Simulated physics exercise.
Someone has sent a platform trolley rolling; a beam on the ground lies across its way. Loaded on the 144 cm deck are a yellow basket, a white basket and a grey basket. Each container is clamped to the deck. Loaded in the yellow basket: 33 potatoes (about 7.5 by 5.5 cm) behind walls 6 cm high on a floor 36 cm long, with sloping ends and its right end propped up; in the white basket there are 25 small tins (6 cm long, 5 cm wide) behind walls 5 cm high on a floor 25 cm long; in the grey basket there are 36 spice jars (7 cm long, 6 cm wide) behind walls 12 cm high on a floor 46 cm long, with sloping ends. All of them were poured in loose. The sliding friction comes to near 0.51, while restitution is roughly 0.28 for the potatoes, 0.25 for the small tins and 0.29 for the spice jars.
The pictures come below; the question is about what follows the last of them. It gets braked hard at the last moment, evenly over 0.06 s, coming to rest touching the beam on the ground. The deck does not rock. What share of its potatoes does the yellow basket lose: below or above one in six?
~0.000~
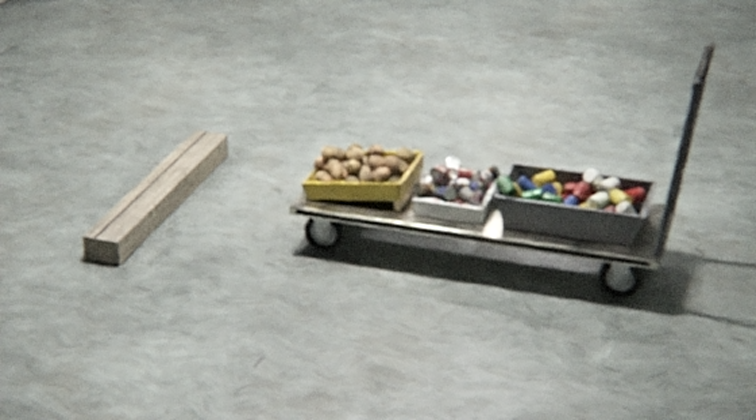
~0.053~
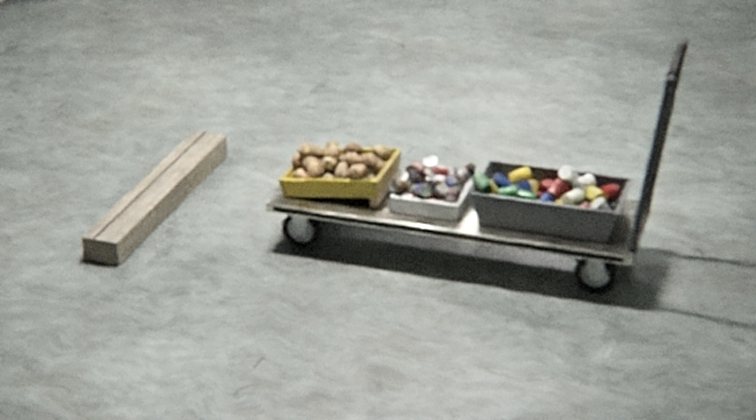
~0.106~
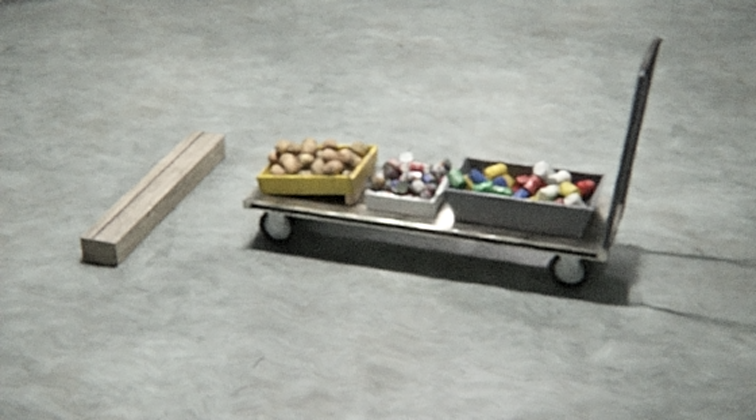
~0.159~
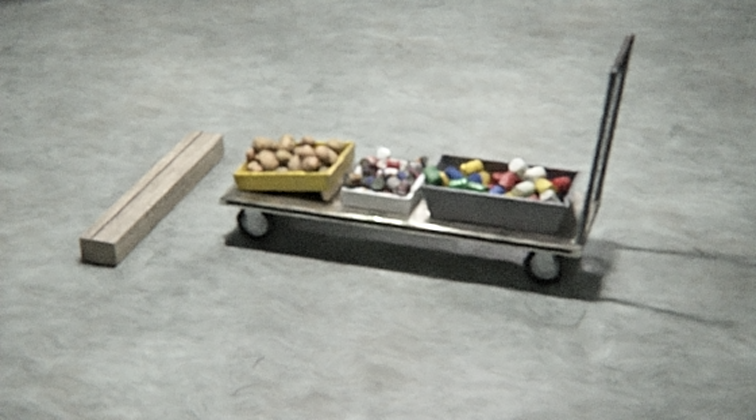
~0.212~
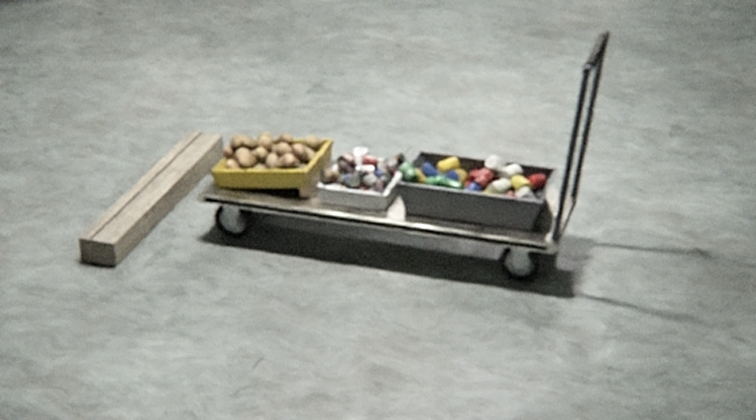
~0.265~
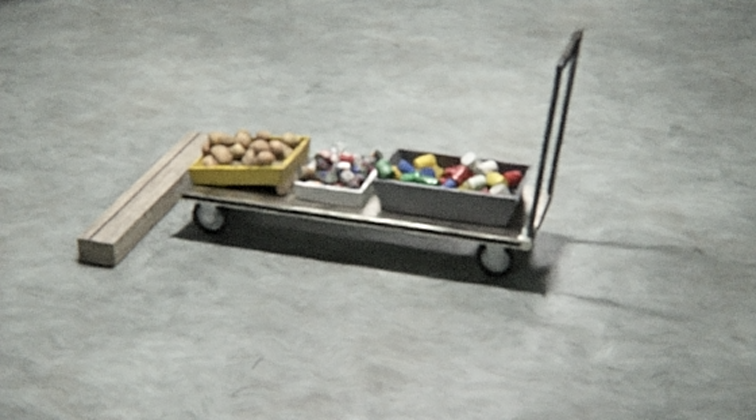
My money is on the escaped share going north of a sixth.
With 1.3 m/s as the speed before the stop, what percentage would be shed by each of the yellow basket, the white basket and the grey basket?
Then the yellow basket sheds 20 per cent of its load, the white basket 20 per cent, and the grey basket 0 per cent.
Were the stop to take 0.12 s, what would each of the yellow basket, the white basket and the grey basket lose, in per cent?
Result - yellow basket: 30 percent, white basket: 10 percent, grey basket: 0 percent.
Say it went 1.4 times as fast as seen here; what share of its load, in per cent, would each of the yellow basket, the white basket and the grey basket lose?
Then the yellow basket sheds 40 per cent, the white basket 30 per cent, and the grey basket 20 per cent.
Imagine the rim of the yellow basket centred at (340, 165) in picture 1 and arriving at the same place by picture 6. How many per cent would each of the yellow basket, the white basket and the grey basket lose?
Under that change it'd be yellow basket at 20, white basket at 20 and grey basket at 0 percent.
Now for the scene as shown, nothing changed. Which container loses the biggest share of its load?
Answer: The yellow basket.
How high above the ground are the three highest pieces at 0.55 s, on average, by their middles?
About 40 cm up, on average.
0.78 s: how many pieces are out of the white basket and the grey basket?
Out by then, roughly: White basket 6, grey basket 1.
After 0.33 s, the brake bites.
After 0.43 s, 2 of 33 out of the yellow basket, 2 of 25 out of the white basket and 1 of 36 out of the grey basket.
After 0.55 s, 8 of 33 out of the yellow basket, 4 of 25 out of the white basket and 1 of 36 out of the grey basket.
After 0.78 s, 12 of 33 out of the yellow basket, 6 of 25 out of the white basket and 1 of 36 out of the grey basket.
When it is over (at 1.28 s), 12 of 33 out of the yellow basket, 6 of 25 out of the white basket and 2 of 36 out of the grey basket. Asked share, 12 of 33, 36 per cent.
